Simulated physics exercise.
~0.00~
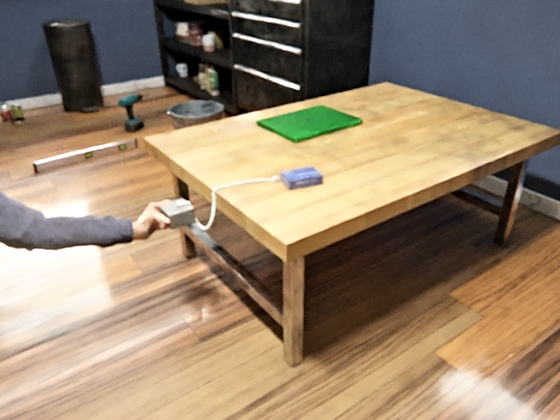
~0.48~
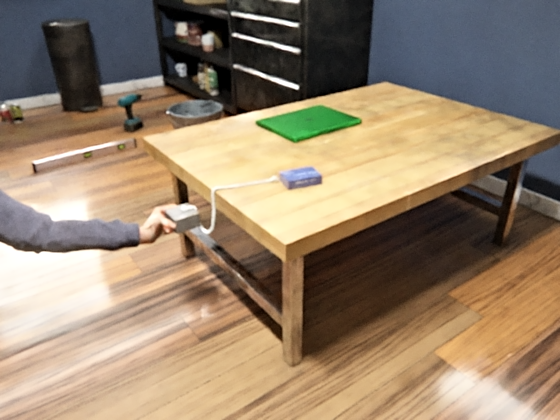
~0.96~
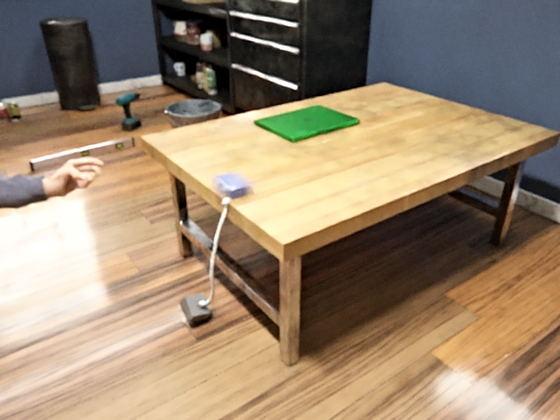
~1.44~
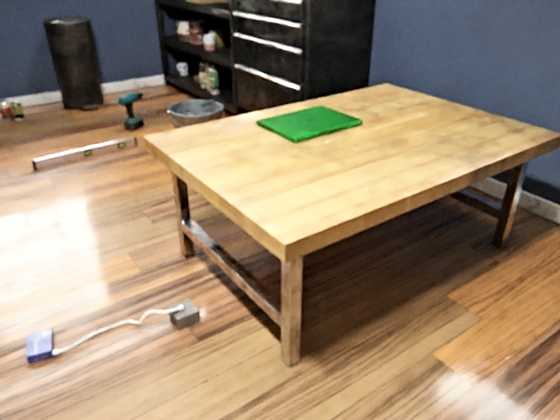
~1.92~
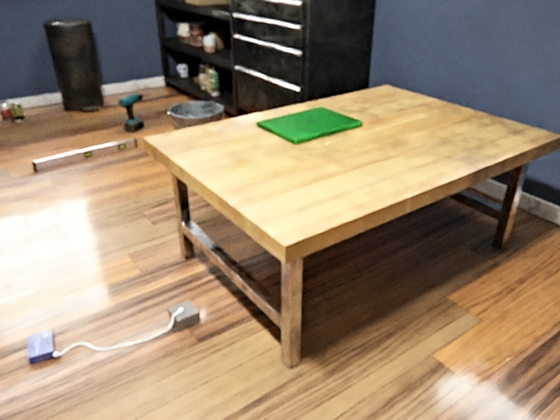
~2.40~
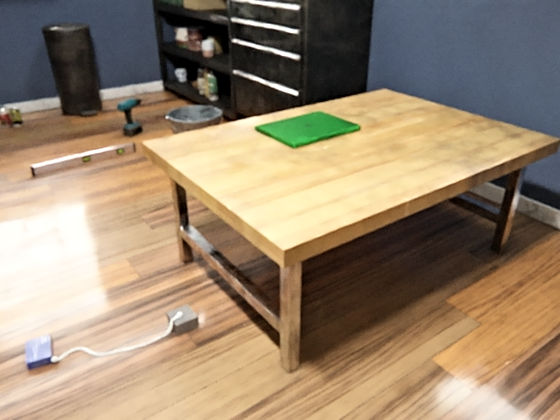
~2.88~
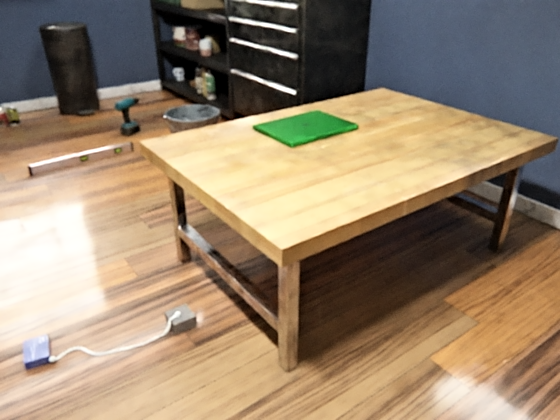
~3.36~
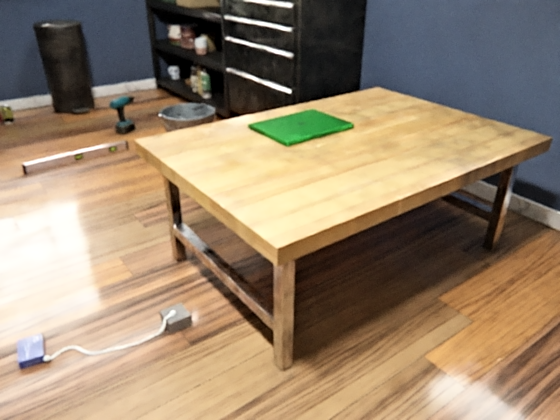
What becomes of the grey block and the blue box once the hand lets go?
The grey block drops all the way to the floor, and the blue box is dragged off the table by the cord. Both end up lying on the floorboards with the cord between them.
On a workshop table, a hand releasing a corded grey block that drops to the floor, dragging a blue box off after it.
